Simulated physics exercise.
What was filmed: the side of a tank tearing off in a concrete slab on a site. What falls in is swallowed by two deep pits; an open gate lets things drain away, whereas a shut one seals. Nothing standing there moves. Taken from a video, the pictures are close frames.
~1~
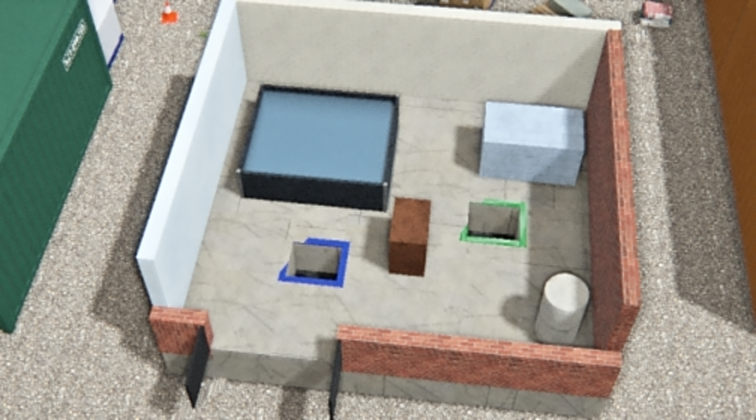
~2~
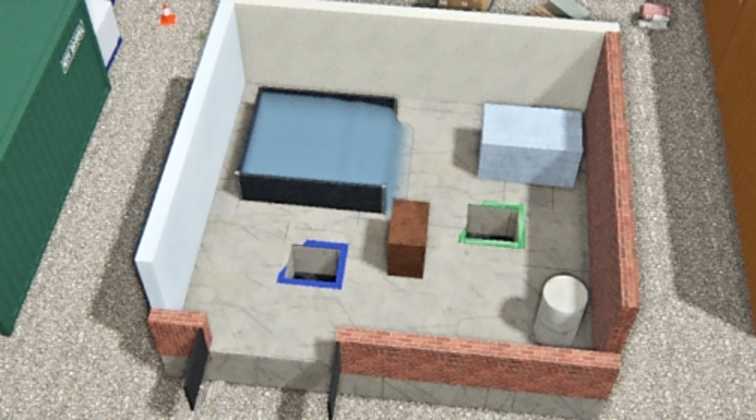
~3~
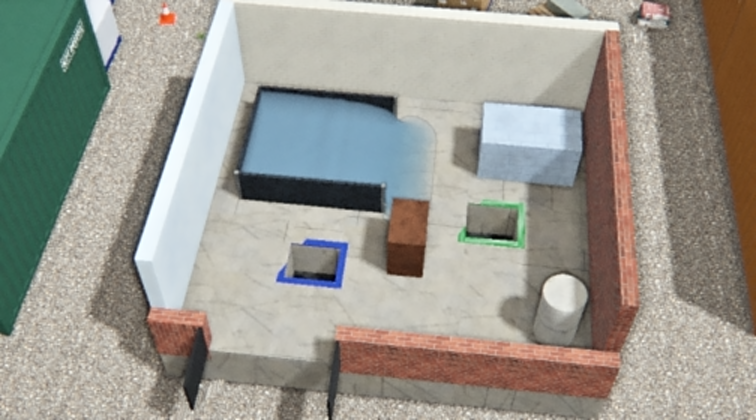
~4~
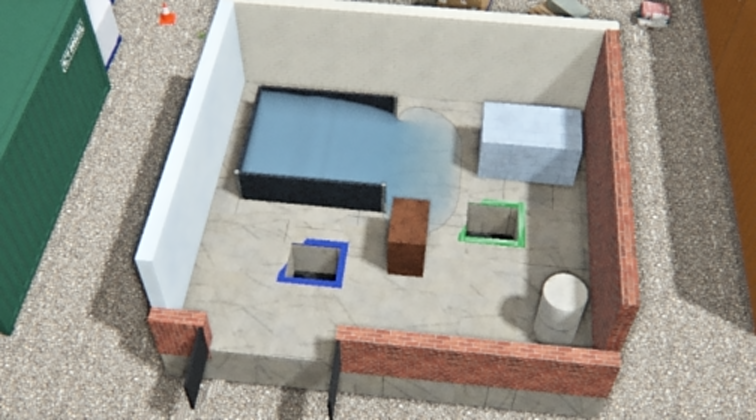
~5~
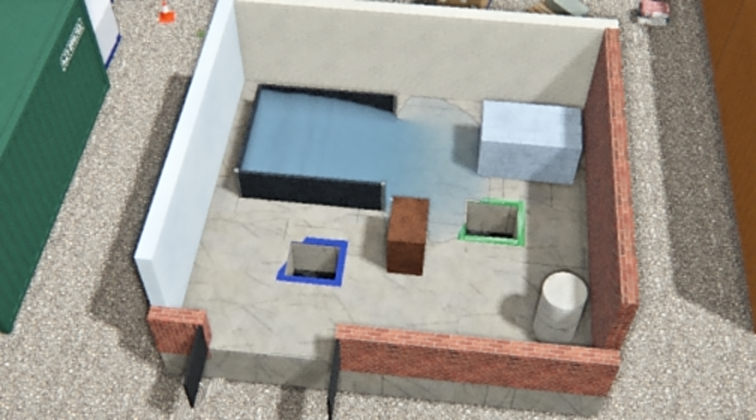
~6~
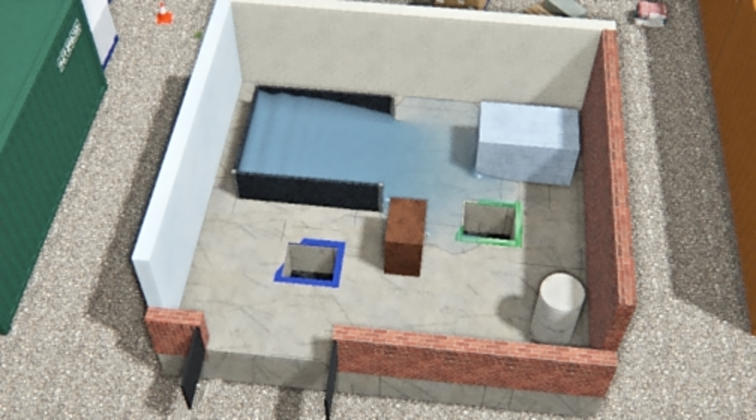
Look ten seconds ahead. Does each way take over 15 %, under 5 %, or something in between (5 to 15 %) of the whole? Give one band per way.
In the end the gate swallows below five per cent. The green pit swallows beyond fifteen per cent. The blue pit swallows below five per cent.
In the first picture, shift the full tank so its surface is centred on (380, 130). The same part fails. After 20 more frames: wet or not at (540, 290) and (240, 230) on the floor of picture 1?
One after the other: Flooded, free of water.
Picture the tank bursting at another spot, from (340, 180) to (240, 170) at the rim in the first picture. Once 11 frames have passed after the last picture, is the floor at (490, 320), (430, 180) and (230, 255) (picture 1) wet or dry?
So the first one is left untouched, the next left untouched, and the last drenched.
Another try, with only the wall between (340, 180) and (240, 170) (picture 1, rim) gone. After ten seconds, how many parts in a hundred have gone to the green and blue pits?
For green it's about 0 per cent, and for blue about 35 per cent.
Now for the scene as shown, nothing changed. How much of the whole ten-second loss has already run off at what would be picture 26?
It should be close to 55 percent by then.
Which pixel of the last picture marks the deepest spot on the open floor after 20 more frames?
Near (569, 126).
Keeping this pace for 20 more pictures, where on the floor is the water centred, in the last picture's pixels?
That comes out near (445, 170).
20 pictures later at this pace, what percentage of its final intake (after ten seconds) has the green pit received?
Roughly 60 %.
A moment on, water covers 30 % of the floor; the gate 0 %, the green pit 5 %, the blue pit 0 %.
Next, water covers 40 % of the floor; the gate 0 %, the green pit 14 %, the blue pit 0 %.
Then, water covers 50 % of the floor; the gate 0 %, the green pit 25 %, the blue pit 0 %.
Later, water covers 70 % of the floor; the gate 0 %, the green pit 35 %, the blue pit 0 %.
In the end, water covers 95 % of the floor; the gate 1 %, the green pit 43 %, the blue pit 3 %.
